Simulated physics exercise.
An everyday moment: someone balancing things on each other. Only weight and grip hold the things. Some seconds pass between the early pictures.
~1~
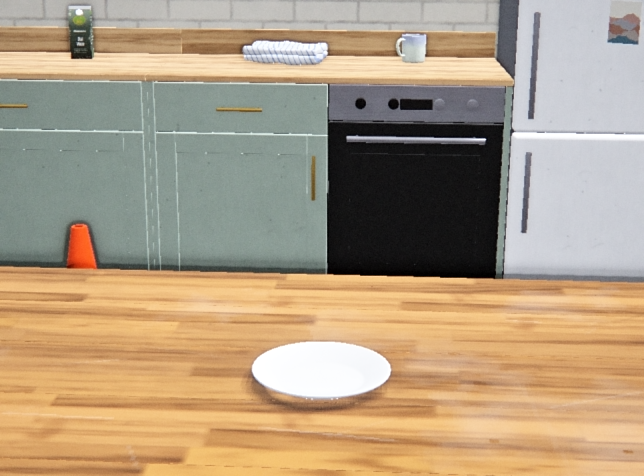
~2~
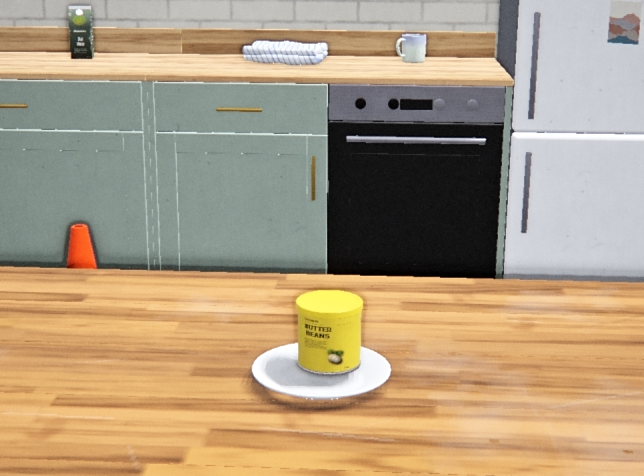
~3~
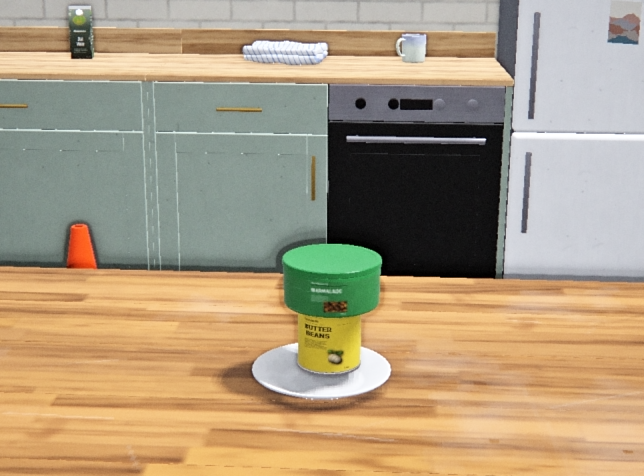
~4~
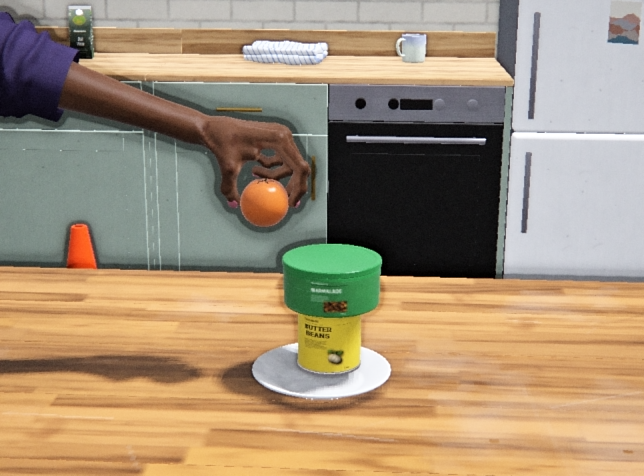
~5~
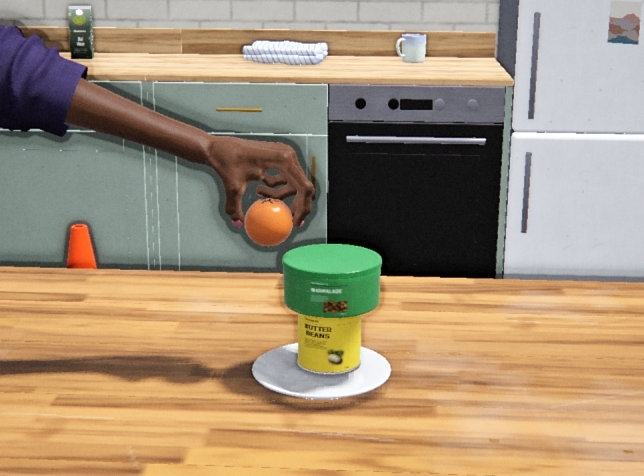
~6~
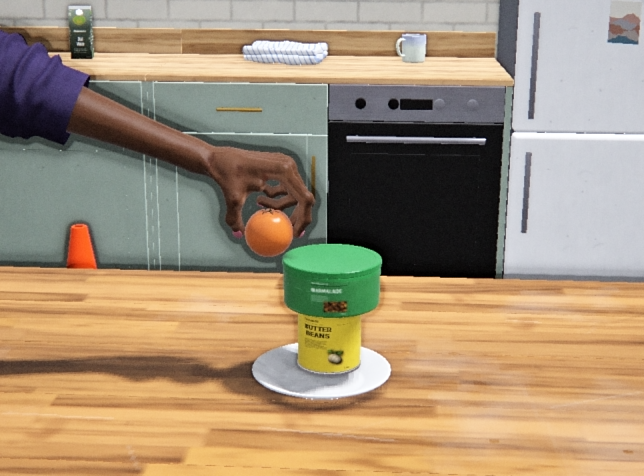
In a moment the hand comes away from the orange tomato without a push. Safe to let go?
Outcome: The pile loses its balance.
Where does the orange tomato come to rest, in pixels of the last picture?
Around (214, 355).
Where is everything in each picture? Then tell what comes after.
In the first picture, the last thing is not in view yet.
In the second picture, the last thing is not in view yet; white plate (321, 374).
In the third picture, the last thing is not in view yet; yellow pot (329, 332).
The fourth picture shows still above its spot; orange tomato (265, 203); green tub (332, 280).
The fifth picture shows still above its spot; orange tomato (269, 222); white plate (321, 374).
The sixth picture shows set down, still held; orange tomato (269, 232); yellow pot (329, 332).
Then, 0.30 s later than the last frame, orange tomato now fallen.
Then, 0.40 s later than the last frame, things are still on the move.
When it is over, fallen, orange tomato; the other 3 as before. End places, in pixels of the last picture, orange tomato near (214, 356). The pile comes apart.
